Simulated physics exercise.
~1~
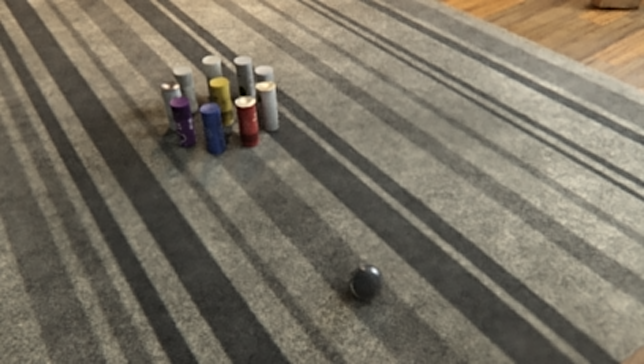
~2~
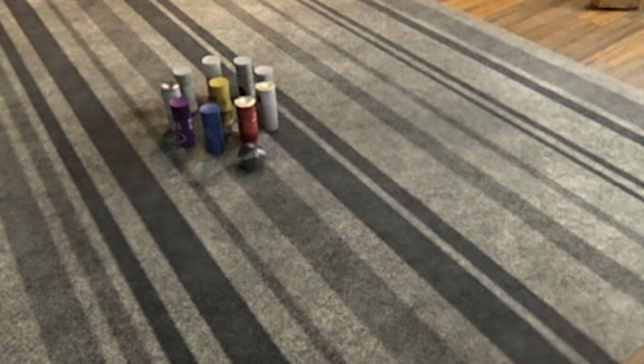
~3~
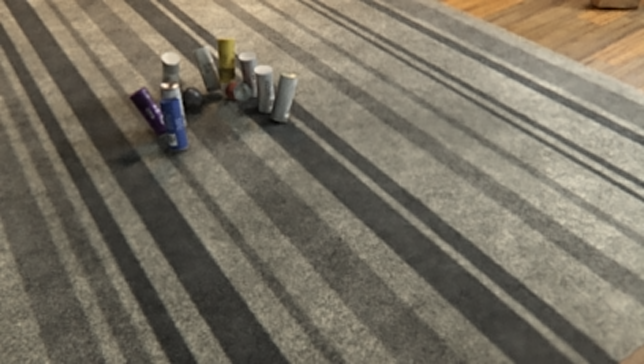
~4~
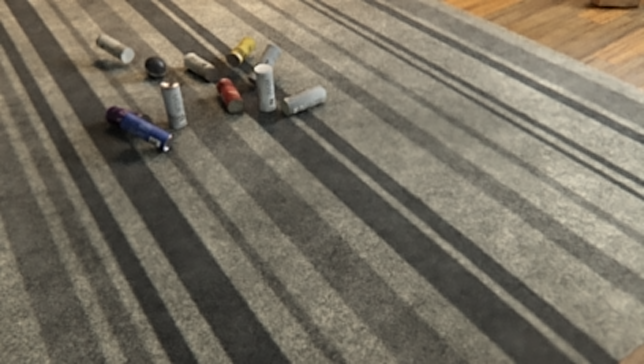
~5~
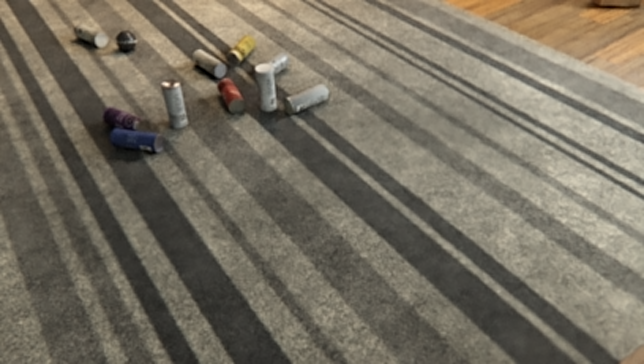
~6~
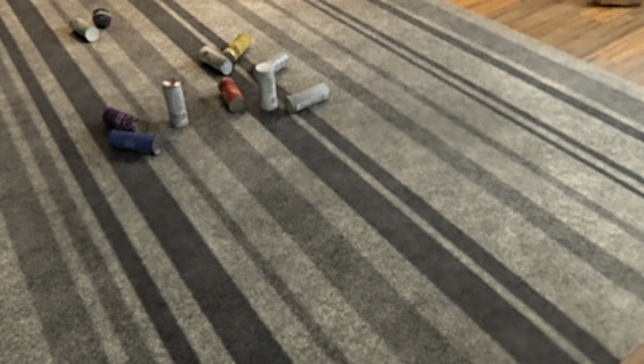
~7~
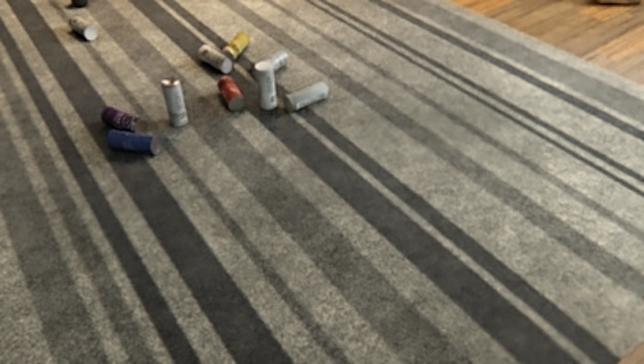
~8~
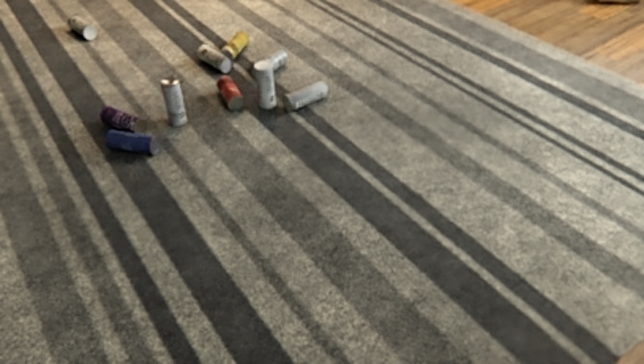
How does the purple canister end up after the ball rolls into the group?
It topples over and ends up lying on the rug beside the blue canister.
